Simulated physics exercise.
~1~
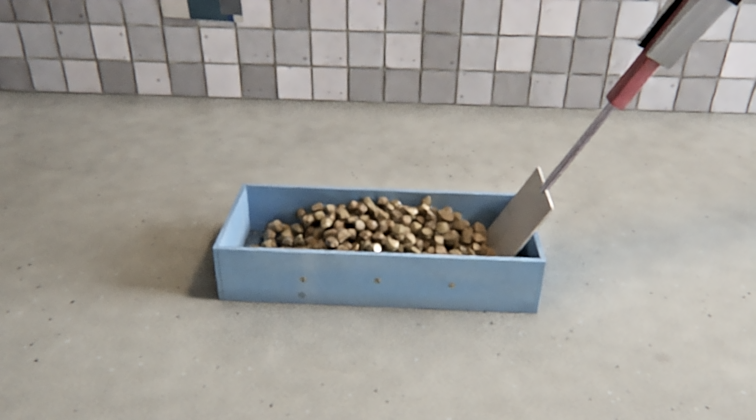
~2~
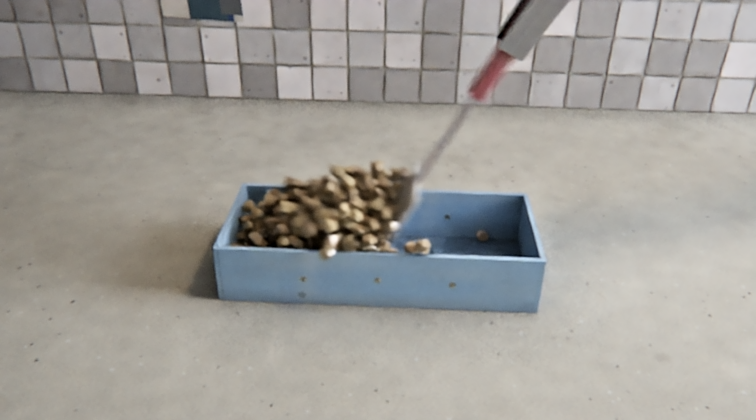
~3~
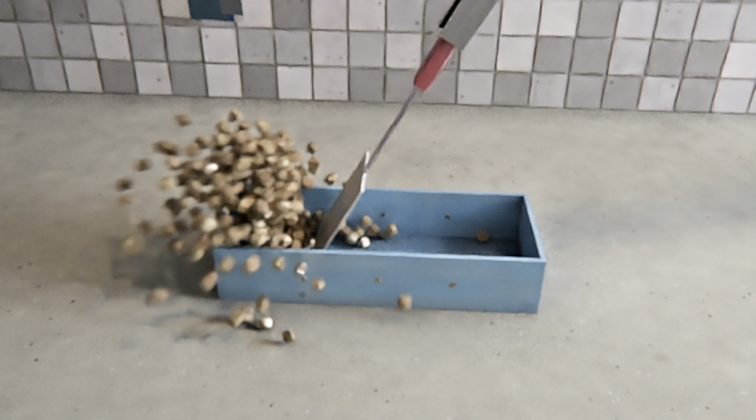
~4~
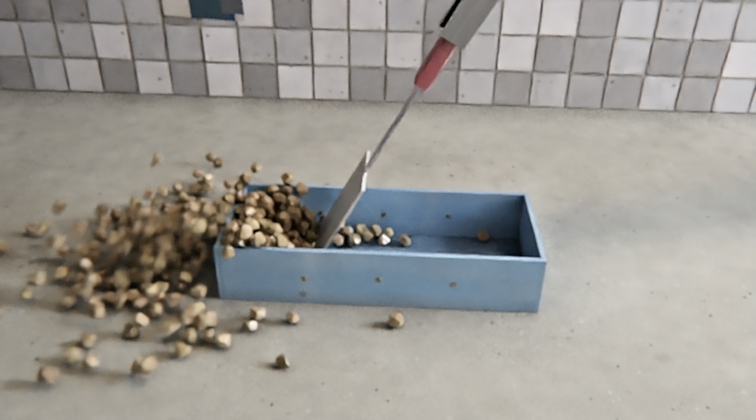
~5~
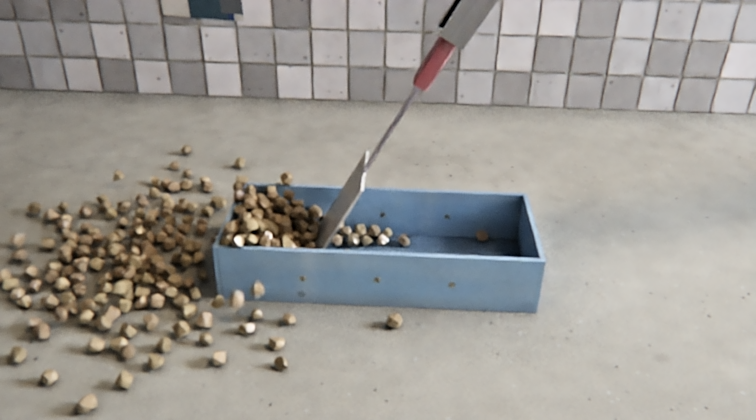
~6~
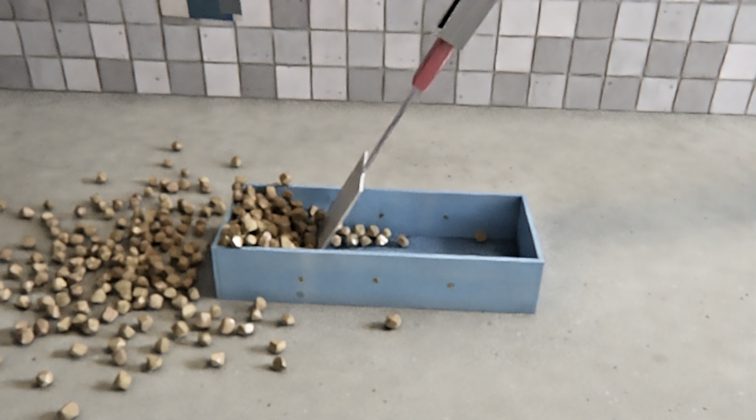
Spatula sweeping small pebbles leftward through a blue trough, spilling many over the end onto the table before stopping inside.
